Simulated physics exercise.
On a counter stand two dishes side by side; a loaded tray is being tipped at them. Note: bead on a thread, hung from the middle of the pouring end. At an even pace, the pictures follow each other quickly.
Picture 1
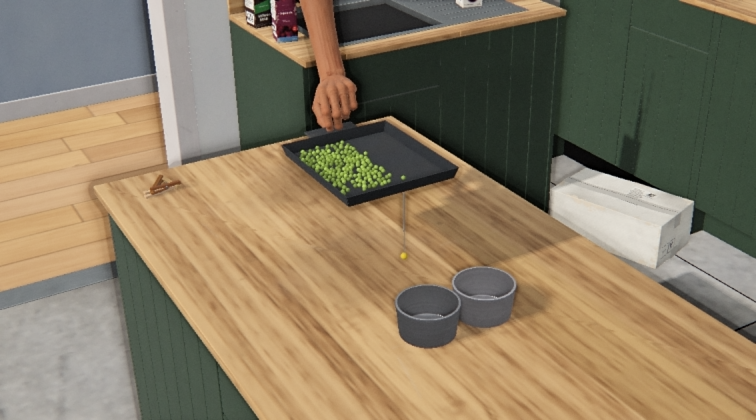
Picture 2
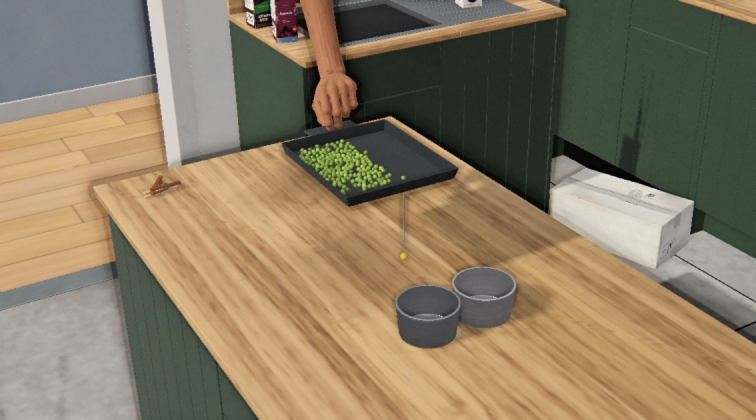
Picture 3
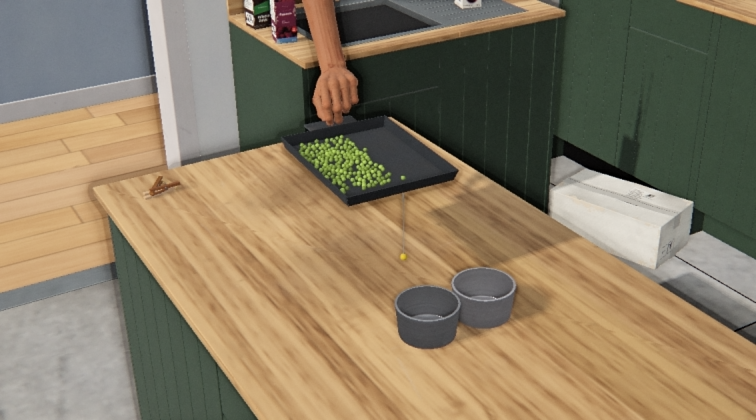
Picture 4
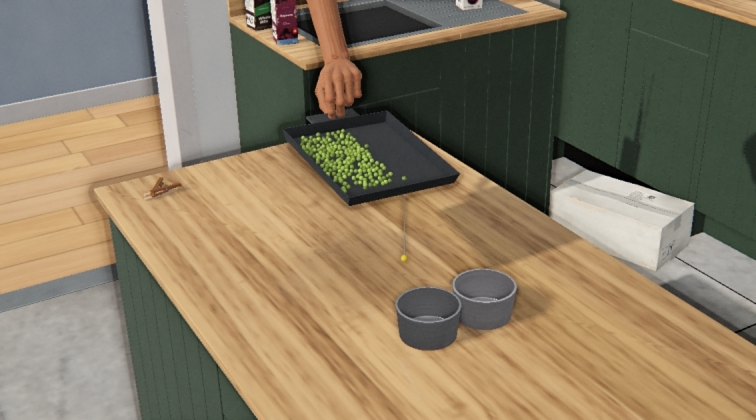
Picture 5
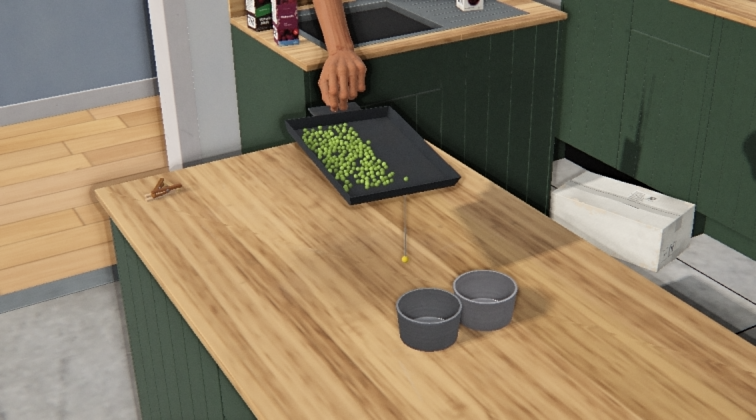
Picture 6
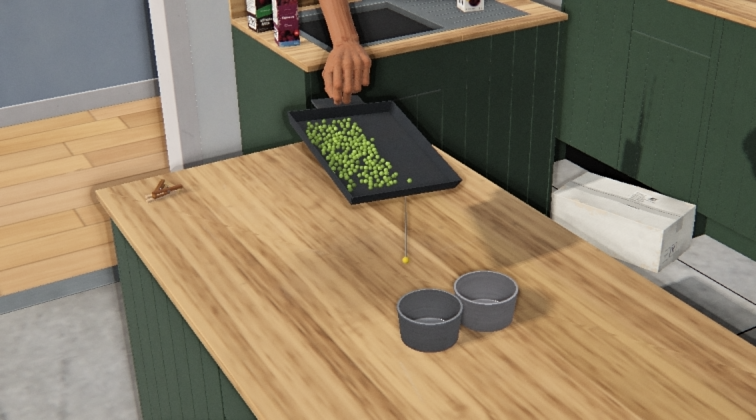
The footage shows a hand holding a dark tray of green peas above a wooden counter with two gray dishes, then gradually tilting it toward its lower right corner while a small yellow bead hangs from the pouring end.
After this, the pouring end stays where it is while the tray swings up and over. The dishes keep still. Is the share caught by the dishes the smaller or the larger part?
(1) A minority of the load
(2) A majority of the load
The answer is 1.
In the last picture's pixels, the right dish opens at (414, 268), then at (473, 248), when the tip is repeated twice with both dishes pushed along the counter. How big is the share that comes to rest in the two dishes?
Roughly 10% the first time and 80% the second time.
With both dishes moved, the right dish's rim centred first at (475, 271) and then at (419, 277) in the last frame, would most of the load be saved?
Together the dishes get less than a half first, then less than a half.
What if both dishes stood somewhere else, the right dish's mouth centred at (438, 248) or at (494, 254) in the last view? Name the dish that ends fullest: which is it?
Try 1: The dish at right; try 2: The dish at left.
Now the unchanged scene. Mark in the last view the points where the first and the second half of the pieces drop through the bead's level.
It passes near (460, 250) first and then near (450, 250).
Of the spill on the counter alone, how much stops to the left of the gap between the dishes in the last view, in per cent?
Near 40 in a hundred.
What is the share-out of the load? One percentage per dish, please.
Left dish: 0; right dish: 0 percent.
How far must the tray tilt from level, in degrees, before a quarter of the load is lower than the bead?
Near 85 degrees.
Shortly afterwards, tray tipped steeply; the bulk on the tray; only a few in the right dish; a little outside both; a little in the air.
Next, tray tipped past a quarter turn; a little on the tray; the bulk outside both; near a quarter in the air.
Some moments later, tray tipped past a quarter turn; the whole lot outside both.
In the end, tray tipped past a quarter turn; none at all in the left dish; none at all in the right dish; the whole lot outside both.
